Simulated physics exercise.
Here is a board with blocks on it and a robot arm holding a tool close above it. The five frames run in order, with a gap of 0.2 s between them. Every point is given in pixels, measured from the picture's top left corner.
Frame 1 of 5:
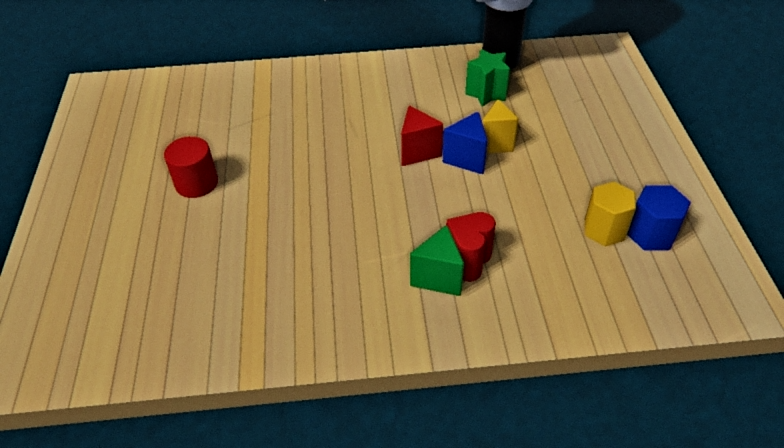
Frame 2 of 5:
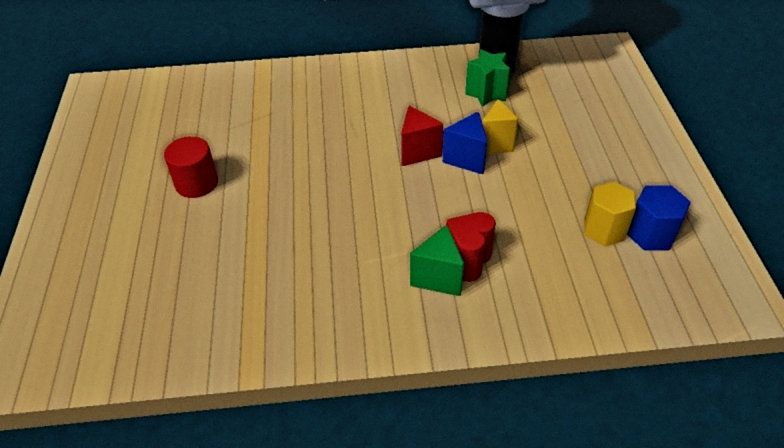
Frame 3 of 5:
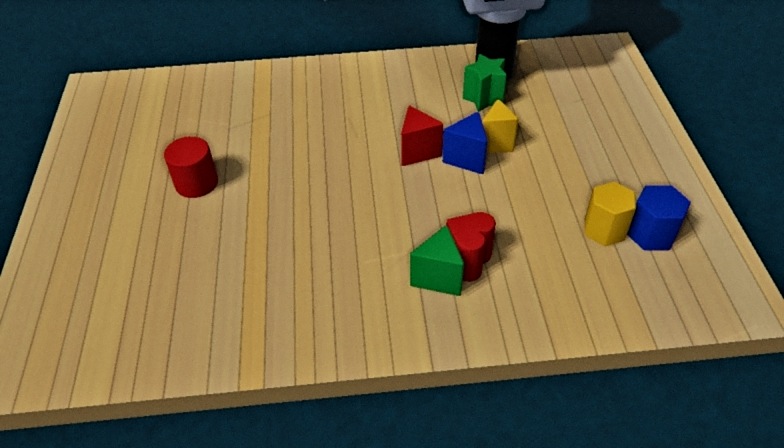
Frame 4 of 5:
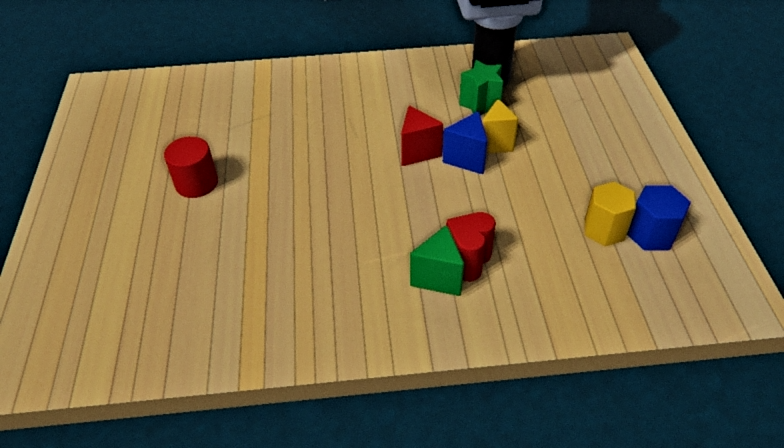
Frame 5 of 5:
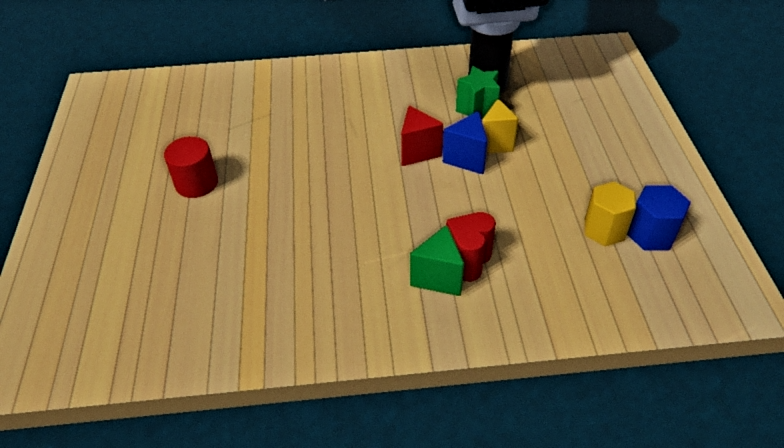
A robot arm's dark tool, reaching in at the top of a pale wooden board seen from above at an angle, pushes a green star-shaped block slowly down and slightly left. Below the star sit red, blue and yellow triangles, with a red cylinder at left, a green block against a red one lower down, and yellow and blue hexagonal blocks at right. The star shifts a short way towards the triangles, while the other blocks and the camera stay still.
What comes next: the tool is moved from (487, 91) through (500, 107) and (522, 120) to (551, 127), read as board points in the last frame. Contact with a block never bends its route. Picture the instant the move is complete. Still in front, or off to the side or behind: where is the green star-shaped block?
The tool moves past it.
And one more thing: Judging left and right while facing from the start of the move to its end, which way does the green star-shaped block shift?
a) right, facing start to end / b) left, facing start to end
Correct choice: A.
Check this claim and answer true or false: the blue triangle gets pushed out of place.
It is false.
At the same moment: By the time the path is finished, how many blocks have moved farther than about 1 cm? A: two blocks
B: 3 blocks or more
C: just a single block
C
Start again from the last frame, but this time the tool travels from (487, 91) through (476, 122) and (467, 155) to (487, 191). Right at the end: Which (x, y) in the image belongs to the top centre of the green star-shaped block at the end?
The centre of its top will be at (459, 175).
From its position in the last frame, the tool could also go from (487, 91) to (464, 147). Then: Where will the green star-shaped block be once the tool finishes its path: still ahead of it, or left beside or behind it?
The tool should keep driving it forward.
What follows on the original path. Halfway along, tool at (511, 108); green star-shaped block at (481, 92), turned 40° clockwise.
At the end, tool at (552, 120); blue triangle in place; green star-shaped block at (481, 92), turned 40° clockwise; yellow triangle in place.
